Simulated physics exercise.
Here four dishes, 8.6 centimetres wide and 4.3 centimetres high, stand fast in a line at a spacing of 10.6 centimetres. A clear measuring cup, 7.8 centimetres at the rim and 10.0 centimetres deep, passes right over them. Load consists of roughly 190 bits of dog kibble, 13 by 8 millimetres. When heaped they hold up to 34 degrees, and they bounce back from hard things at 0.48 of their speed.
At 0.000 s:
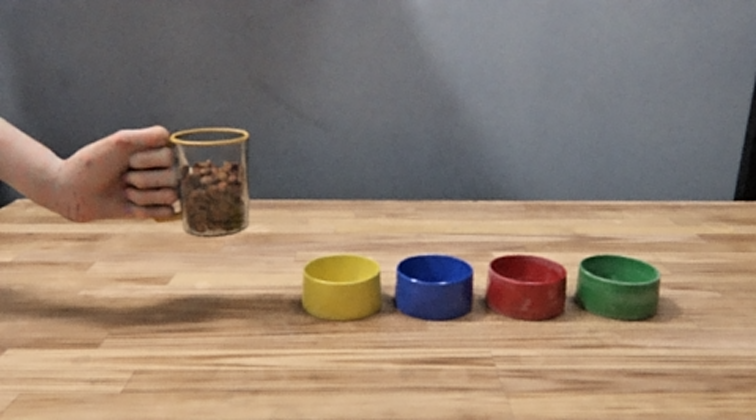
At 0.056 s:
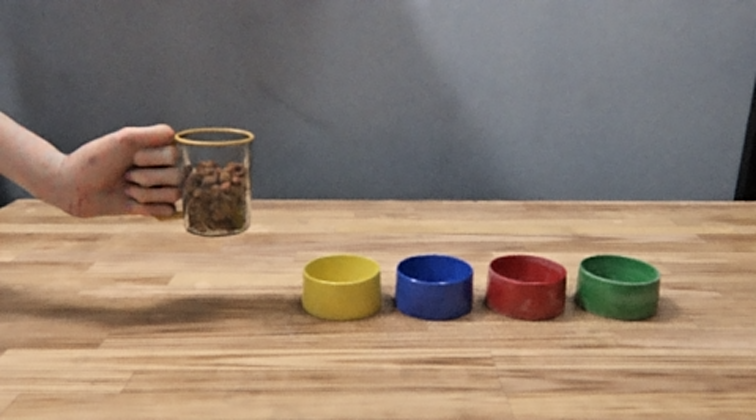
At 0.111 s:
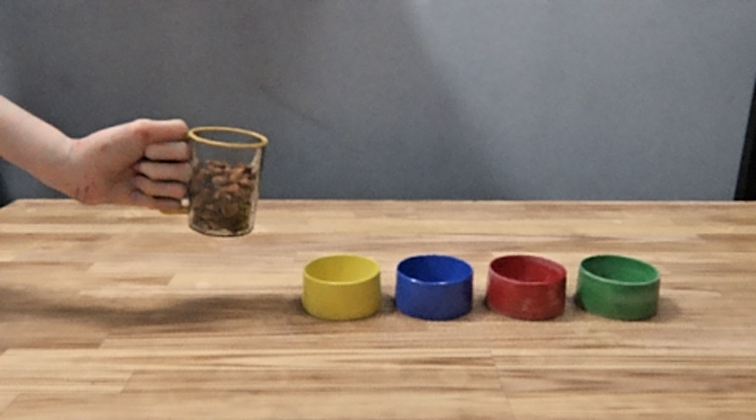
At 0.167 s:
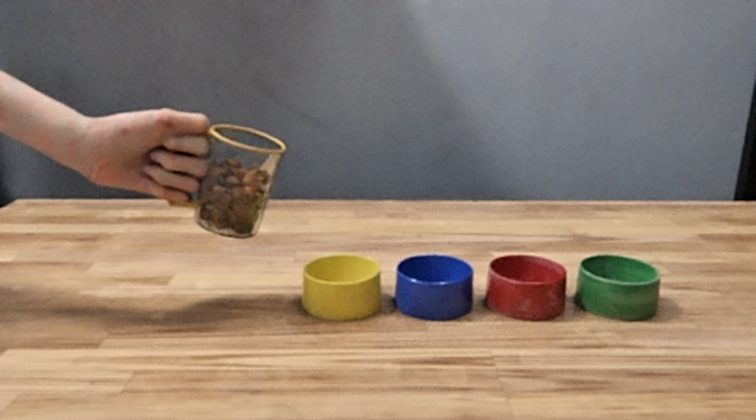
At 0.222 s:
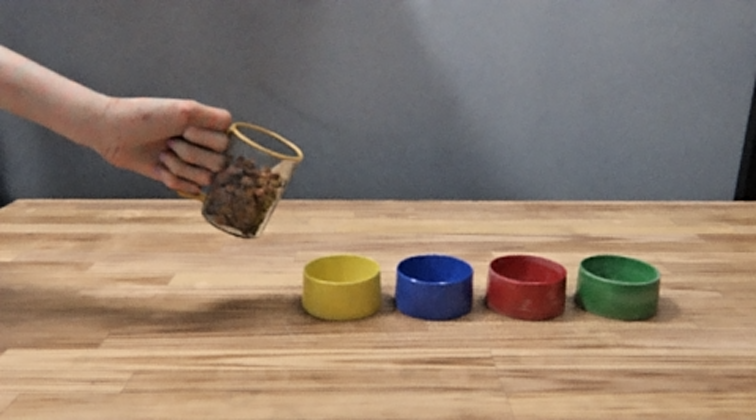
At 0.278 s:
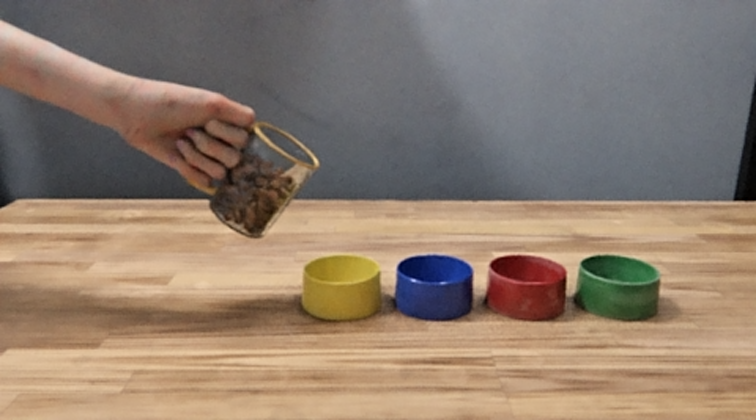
A hand reaching in from the left holds a clear cup of brown kibble above a light wooden tabletop, seen from the front against a plain grey wall. Four round dishes stand in a row to the right, yellow, blue, red and green from left to right. The hand moves the cup rightward and tilts it steadily toward the dishes, while the camera stays still.
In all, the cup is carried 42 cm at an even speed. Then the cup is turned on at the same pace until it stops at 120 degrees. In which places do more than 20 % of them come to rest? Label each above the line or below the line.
Red: Above the line; blue: Above the line; green: Below the line; yellow: Below the line; counter: Above the line.
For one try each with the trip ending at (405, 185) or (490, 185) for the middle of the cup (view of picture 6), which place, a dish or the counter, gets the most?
First try: Blue; second try: Red.
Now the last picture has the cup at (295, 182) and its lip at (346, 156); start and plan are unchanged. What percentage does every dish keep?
Final shares - red 0 %, blue 0 %, green 60 %, yellow 0 %.
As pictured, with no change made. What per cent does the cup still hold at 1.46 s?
My estimate is about 0 per cent.
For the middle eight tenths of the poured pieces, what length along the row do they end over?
Some 13 centimetres.
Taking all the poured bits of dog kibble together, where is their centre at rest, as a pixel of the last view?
Close to pixel (497, 294).
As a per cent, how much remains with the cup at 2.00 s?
0 per cent.
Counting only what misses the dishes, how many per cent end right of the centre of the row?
60 per cent.
After 0.98 s, tilt 120 degrees; cup holds 50 %, blue 35 %.
After 1.46 s, tilt 120 degrees; cup holds 0 %, red 40 %, blue 30 %.
After 2.00 s, tilt 120 degrees; cup holds 0 %, red 40 %, blue 30 %.
By 2.3 s all is still; red 40 %, blue 30 %, green 0 %, yellow 0 %, counter 30 %.
